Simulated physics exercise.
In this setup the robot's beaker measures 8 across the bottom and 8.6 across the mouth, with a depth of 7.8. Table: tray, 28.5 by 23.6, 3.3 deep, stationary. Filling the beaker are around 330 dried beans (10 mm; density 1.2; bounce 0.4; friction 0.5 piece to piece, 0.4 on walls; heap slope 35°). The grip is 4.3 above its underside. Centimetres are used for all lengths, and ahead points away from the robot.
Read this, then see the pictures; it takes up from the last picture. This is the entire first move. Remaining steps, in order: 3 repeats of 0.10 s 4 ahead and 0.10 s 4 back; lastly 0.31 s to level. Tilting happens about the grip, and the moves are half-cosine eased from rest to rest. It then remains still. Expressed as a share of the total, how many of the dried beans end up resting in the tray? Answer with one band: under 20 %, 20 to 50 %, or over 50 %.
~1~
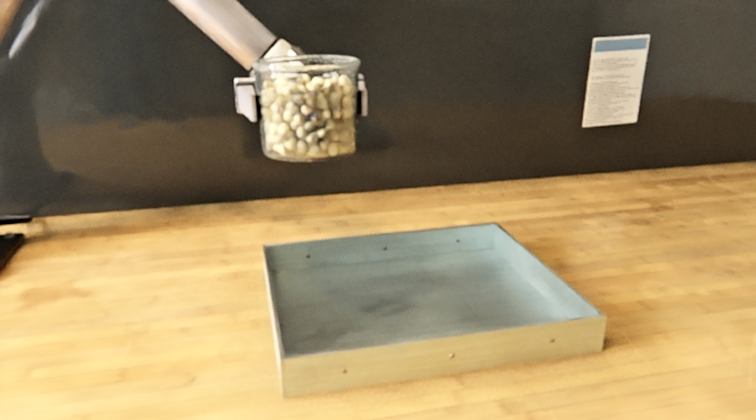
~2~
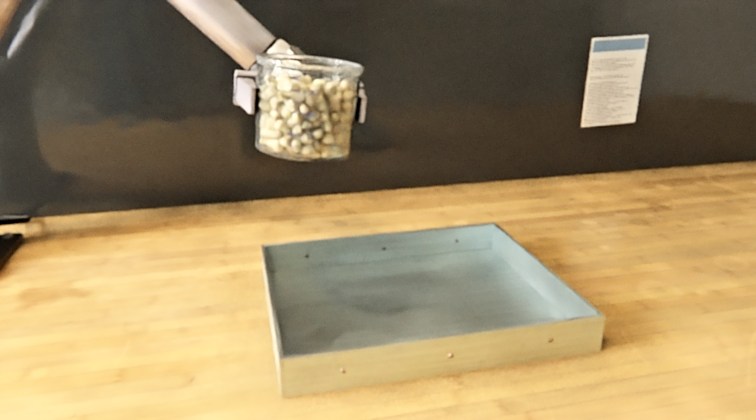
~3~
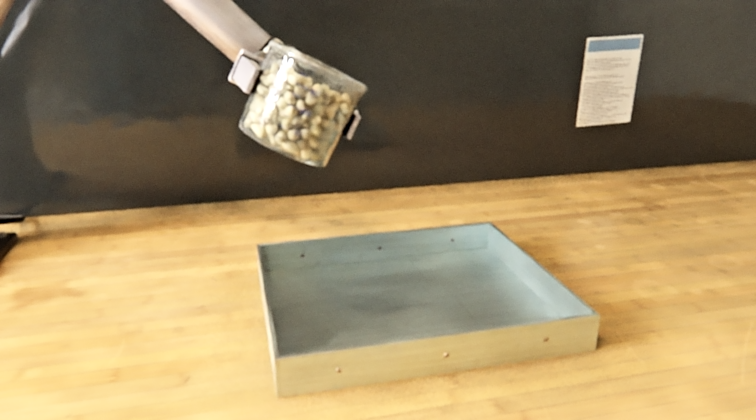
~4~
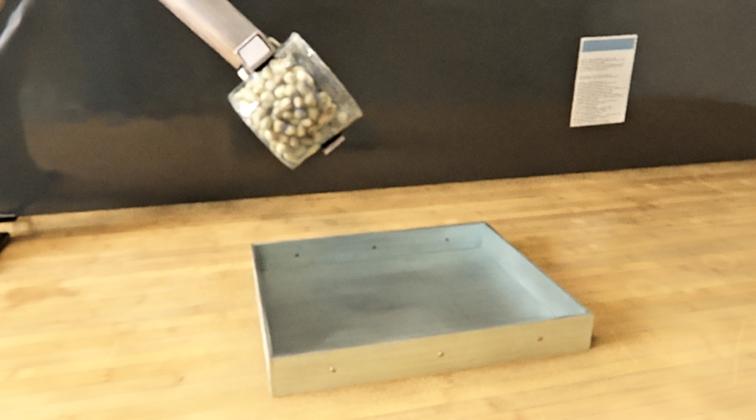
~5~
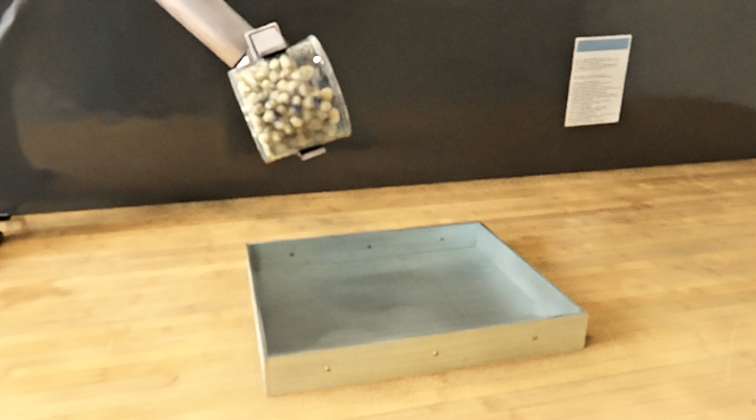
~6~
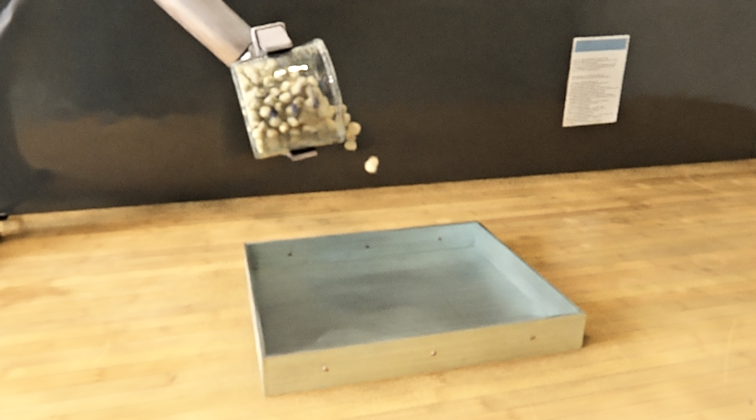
Over 50 %.
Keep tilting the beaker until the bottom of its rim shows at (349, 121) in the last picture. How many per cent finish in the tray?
Around 50 in a hundred.
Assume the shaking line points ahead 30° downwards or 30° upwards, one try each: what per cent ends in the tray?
Near 60 and 95 percent respectively.
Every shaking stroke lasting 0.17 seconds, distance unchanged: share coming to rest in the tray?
That gives about 55 percent.
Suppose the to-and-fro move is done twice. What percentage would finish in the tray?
My guess is near 80 per cent.
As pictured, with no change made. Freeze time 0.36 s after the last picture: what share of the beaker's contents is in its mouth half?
Some 90 percent is in that half.
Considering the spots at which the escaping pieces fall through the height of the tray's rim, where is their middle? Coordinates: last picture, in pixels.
Look at roughly (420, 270) in the last picture.
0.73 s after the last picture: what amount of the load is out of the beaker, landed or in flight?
About 90 per cent.
Then, 0.36 s later, tilted 79° forward, highest piece 22 above the table; 191 in the tray, 123 in the beaker, 16 in flight or on a rim.
Then, 0.73 s later, tilted 50° forward, highest piece 22 above the table; 279 in the tray, 41 in the beaker, 3 on the table or floor, 7 in flight or on a rim.
Then, 1.11 s later, level, highest piece 21 above the table; 287 in the tray, 40 in the beaker, 3 on the table or floor.
Then, 2.16 s later, level, highest piece 21 above the table; 287 in the tray, 40 in the beaker, 3 on the table or floor.
At rest, 287 in the tray, 40 in the beaker, 3 on the table or floor. That is 87 % in the tray.
